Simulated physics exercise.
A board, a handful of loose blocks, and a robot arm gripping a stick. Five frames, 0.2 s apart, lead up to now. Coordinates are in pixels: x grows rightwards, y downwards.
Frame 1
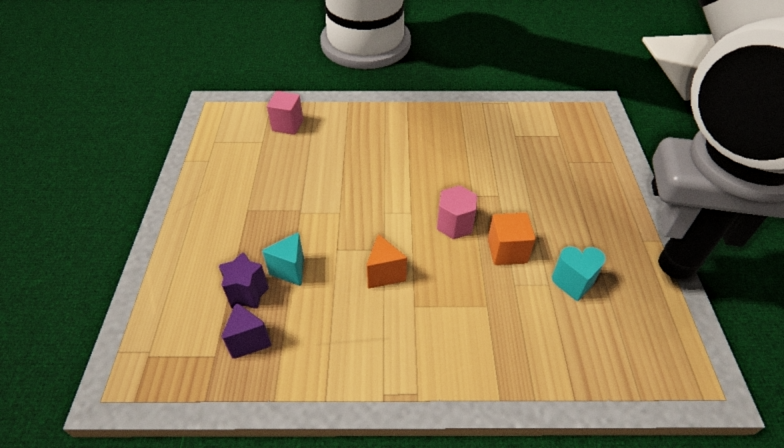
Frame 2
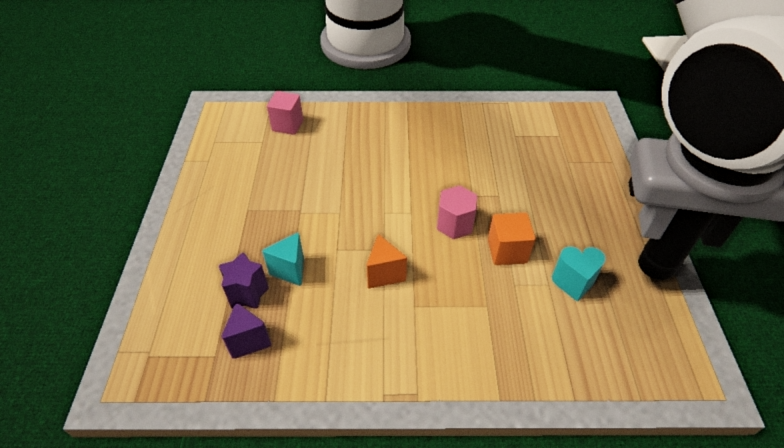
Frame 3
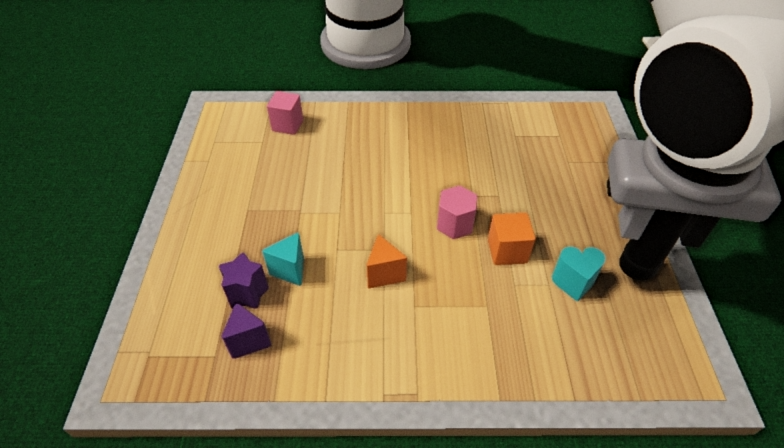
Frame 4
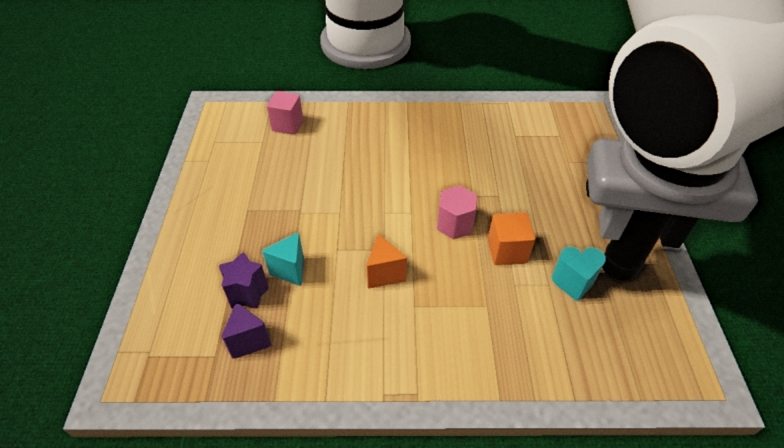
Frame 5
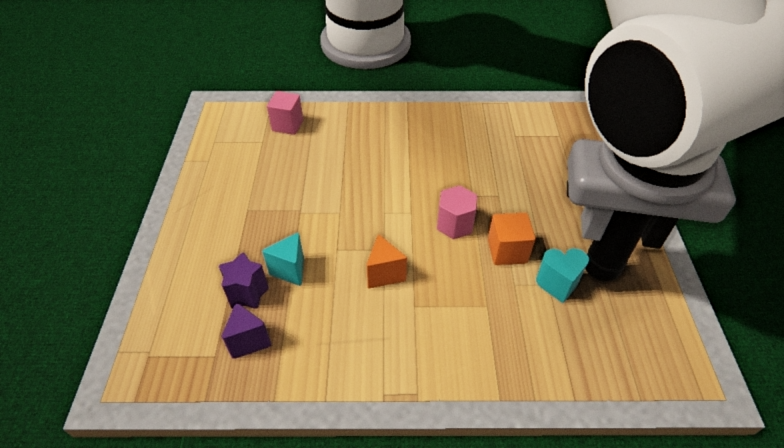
On a wooden board with a gray border, set on a green surface, several colored blocks sit scattered while a robot arm holds a dark stick at the right edge. The arm moves the stick steadily left to the turquoise heart-shaped block, then nudges the block slightly left; the other blocks stay still.
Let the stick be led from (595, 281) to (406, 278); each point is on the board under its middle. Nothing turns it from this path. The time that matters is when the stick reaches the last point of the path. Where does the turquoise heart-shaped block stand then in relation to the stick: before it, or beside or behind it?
The stick no longer has it in front.
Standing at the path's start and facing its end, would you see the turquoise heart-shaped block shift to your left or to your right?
The turquoise heart-shaped block is shifted sideways to the left, facing along the path from start to end.
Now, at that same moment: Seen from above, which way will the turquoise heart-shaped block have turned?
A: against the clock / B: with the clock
A: Against the clock.
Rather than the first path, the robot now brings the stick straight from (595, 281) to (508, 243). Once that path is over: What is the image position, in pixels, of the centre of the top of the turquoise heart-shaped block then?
Its top middle is near (534, 258).
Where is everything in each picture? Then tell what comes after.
The first picture shows lower end of the stick at (676, 266), tops of blocks, orange triangle at (384, 252), orange square at (514, 226), turquoise heart-shaped block at (584, 260).
The second picture shows stick at (656, 267), blocks as before.
The third picture shows stick at (637, 267), blocks as before.
The fourth picture shows stick at (619, 267), blocks as before.
The fifth picture shows stick at (602, 268), orange triangle at (384, 252), orange square at (514, 226), turquoise heart-shaped block at (567, 261).
What follows on the original path. One third of the way, stick at (535, 266); turquoise heart-shaped block at (512, 271), turned 60° anticlockwise.
Two thirds of the way, stick at (471, 265); turquoise heart-shaped block at (480, 284).
At the end, stick at (406, 265); orange triangle at (375, 254), turned 35° clockwise; orange square not moved; turquoise heart-shaped block at (480, 284), turned 130° anticlockwise.
